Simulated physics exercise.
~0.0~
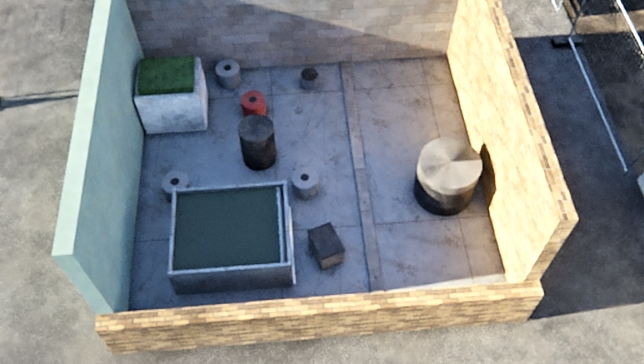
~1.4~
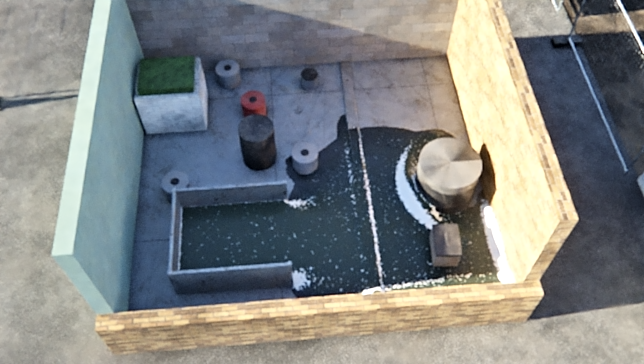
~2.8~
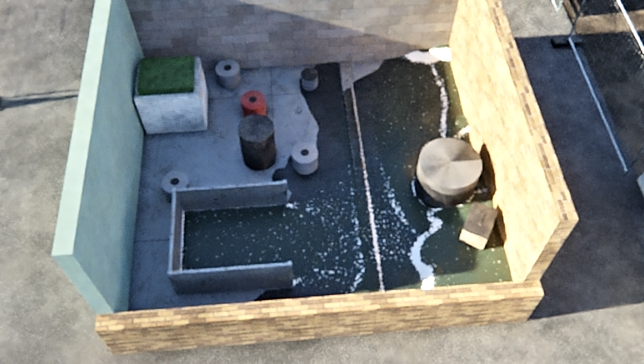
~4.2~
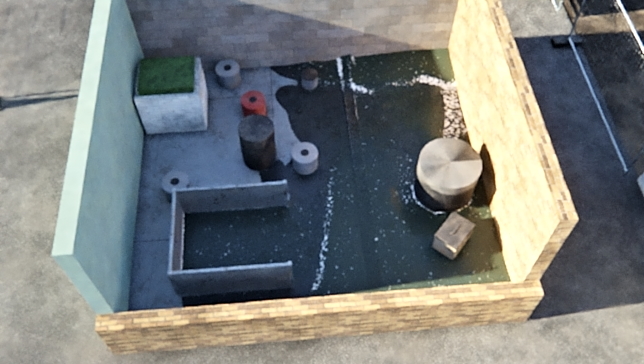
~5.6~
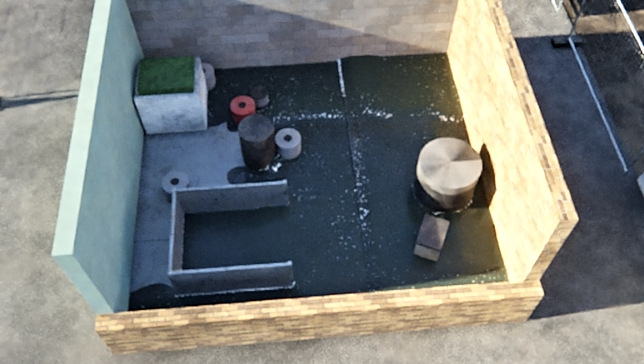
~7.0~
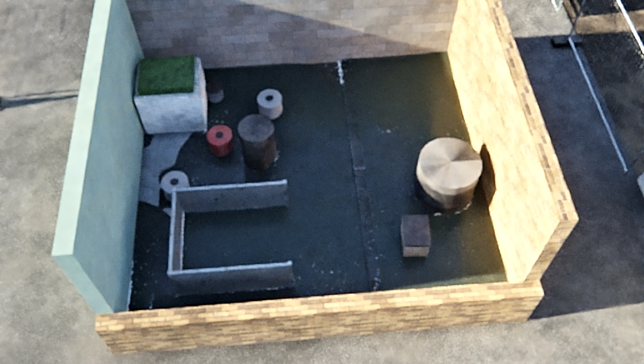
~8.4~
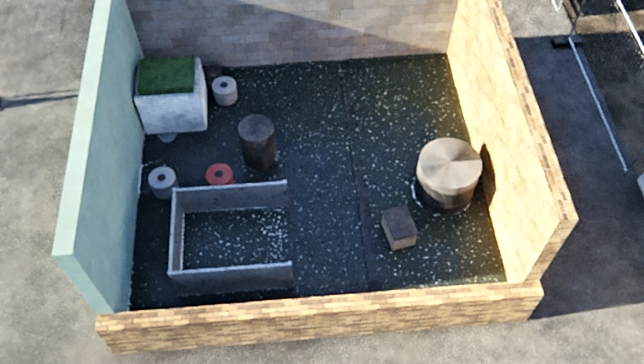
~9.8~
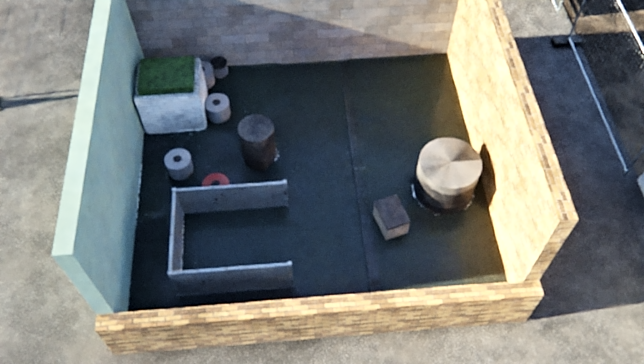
Water bursting from an open-sided tank, shoving a dark chest right, then spreading across the walled yard and drifting tubs leftward.
